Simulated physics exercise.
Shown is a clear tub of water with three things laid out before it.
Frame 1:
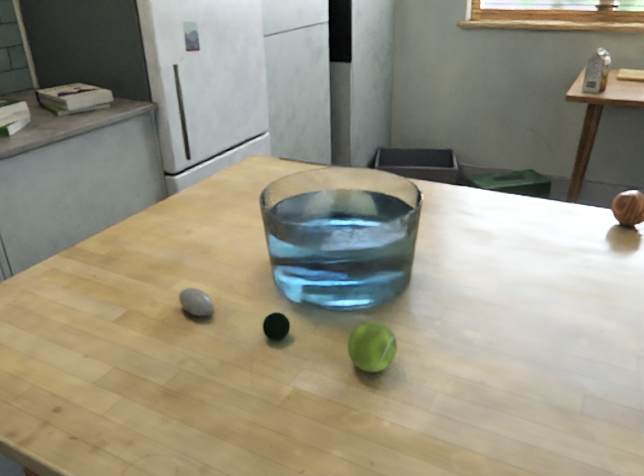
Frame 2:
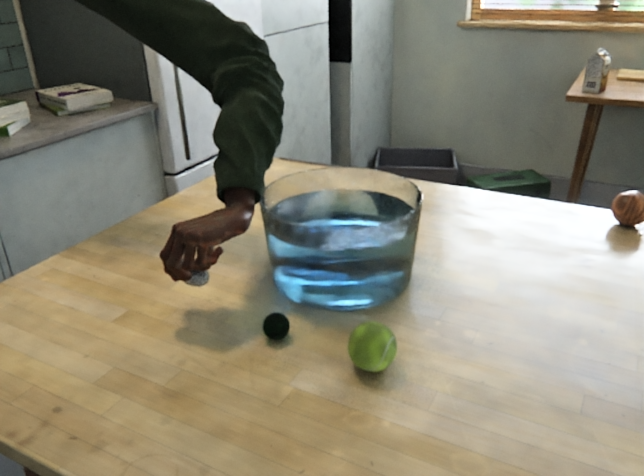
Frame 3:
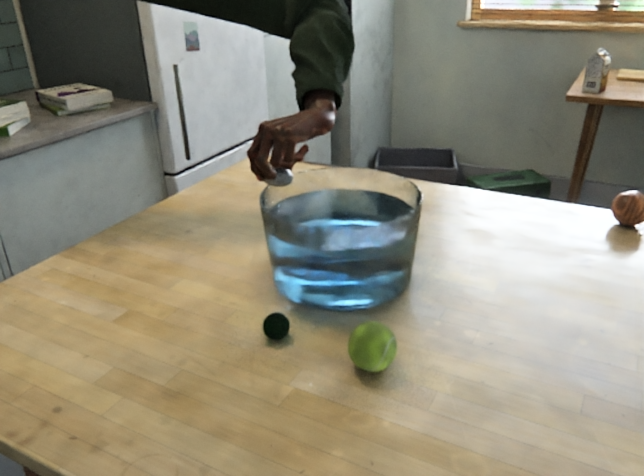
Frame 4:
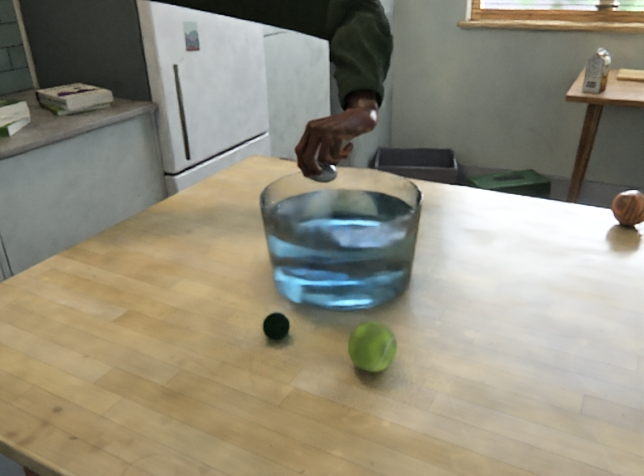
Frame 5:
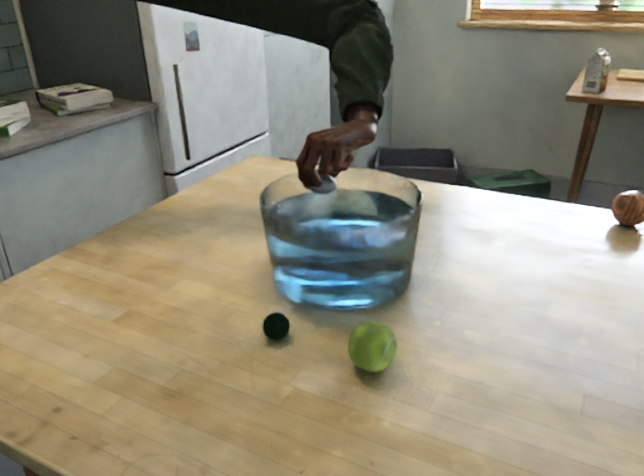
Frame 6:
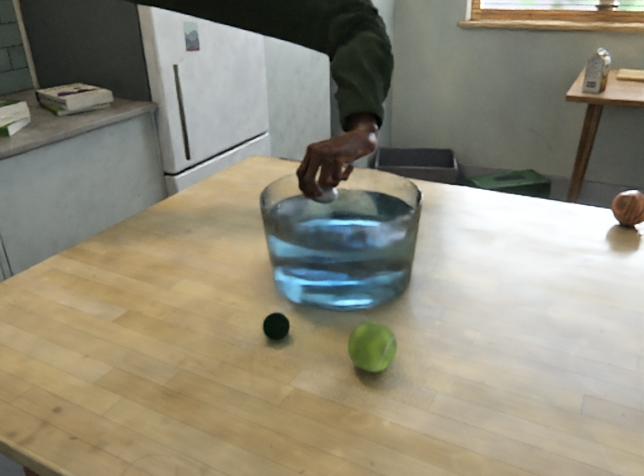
A hand picking up a grey stone from a wooden table, carrying it right and lowering it inside a clear tub's rim.
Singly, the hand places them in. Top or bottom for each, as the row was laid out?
Left drops down, middle drops down, right stays afloat.
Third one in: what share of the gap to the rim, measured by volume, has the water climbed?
Estimate: Close to 8 per cent.
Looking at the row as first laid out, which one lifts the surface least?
That would be the piece in the centre.
Shortly, the stone ends at the bottom.
Then, the glass marble ends at the bottom.
At the finish, the tennis ball bobs at the top; afloat, tennis ball.
